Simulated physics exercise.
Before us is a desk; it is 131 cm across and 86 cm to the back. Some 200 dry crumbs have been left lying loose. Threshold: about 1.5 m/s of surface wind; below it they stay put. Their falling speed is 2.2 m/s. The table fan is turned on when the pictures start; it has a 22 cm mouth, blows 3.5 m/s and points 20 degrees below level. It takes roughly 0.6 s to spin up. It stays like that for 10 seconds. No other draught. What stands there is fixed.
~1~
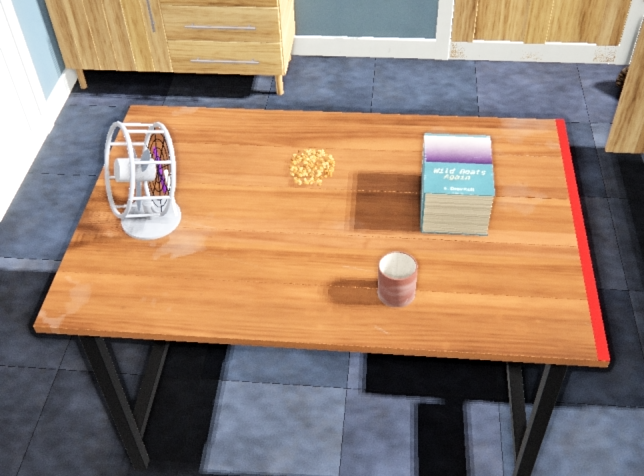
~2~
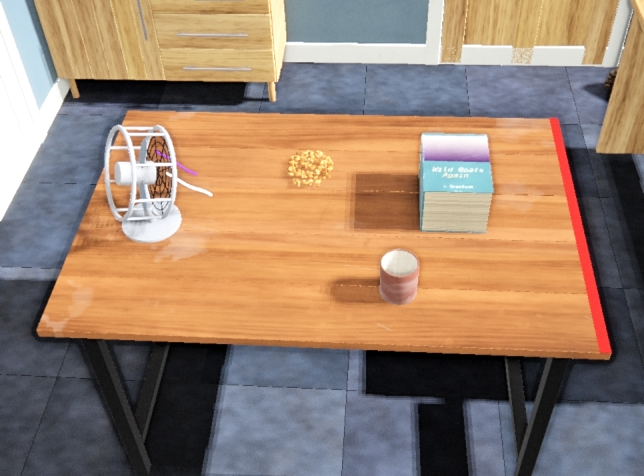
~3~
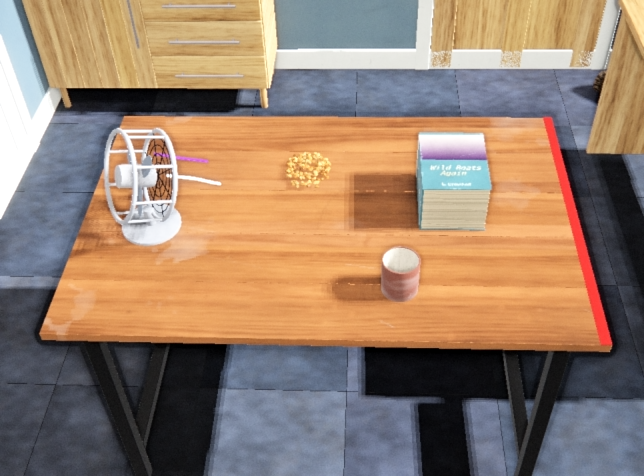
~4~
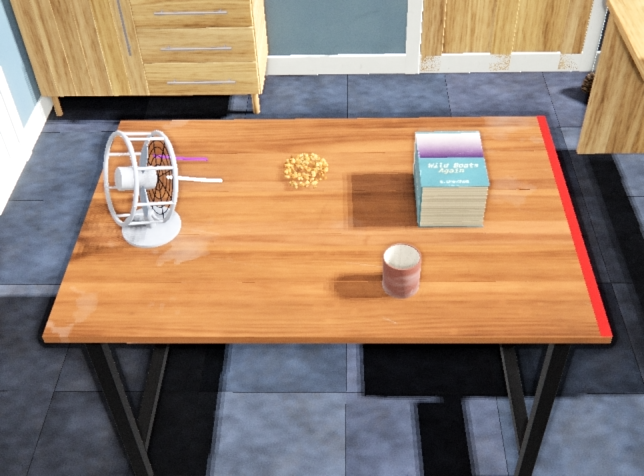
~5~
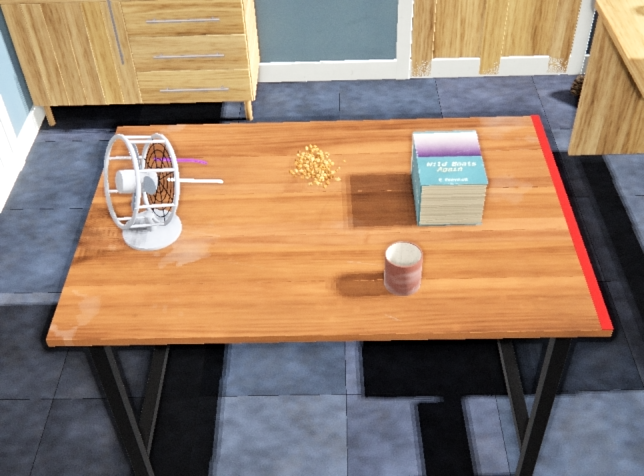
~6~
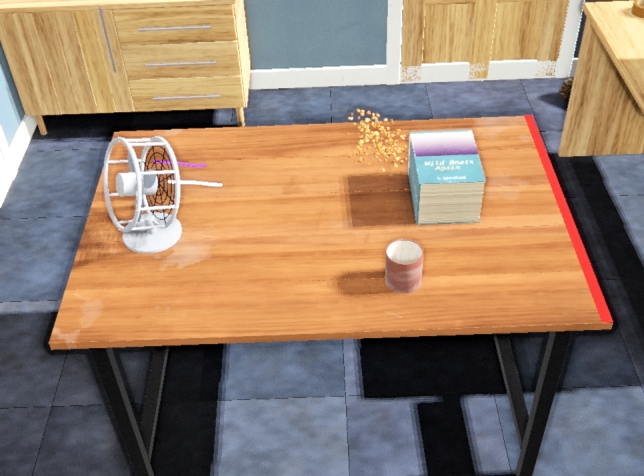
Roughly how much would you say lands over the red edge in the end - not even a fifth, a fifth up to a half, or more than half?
It amounts to under one in five.
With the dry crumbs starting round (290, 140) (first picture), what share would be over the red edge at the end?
0 %.
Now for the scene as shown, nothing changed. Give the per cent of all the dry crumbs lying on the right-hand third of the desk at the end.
About 0 percent.
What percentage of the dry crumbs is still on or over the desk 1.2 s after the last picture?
About 0 per cent remain.
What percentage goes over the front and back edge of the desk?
I'd guess close to 0 percent front and near 90 percent back.
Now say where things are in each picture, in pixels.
In the first picture, the middle of the dry crumbs is near (312, 167), none has stirred yet and the mouth of the table fan is at (139, 170).
In the second picture, the middle of the dry crumbs is near (310, 167), none has stirred yet and the red edge is centred on (581, 219).
In the third picture, the middle of the dry crumbs is near (308, 169), none has stirred yet, the top of a book is at (454, 160) and the top of a mug is at (401, 260).
In the fourth picture, the middle of the dry crumbs is near (306, 170) and none has stirred yet.
In the fifth picture, the middle of the dry crumbs is near (316, 167), the farthest in sight from the table fan is at (344, 162) and about 75 % have left their places.
In the sixth picture, the middle of the dry crumbs is near (379, 139), the farthest in sight from the table fan is at (391, 122) and all have left their places.
Then, 1.2 s after the last picture the count stands so, 9 % are over the red edge.
Then, 2.4 s after the last picture the count stands so, 9 % are over the red edge.
Then, 4.7 s after the last picture the count stands so, 9 % are over the red edge.
Then, 9.2 s after the last picture, at the end, 9 % are over the red edge.
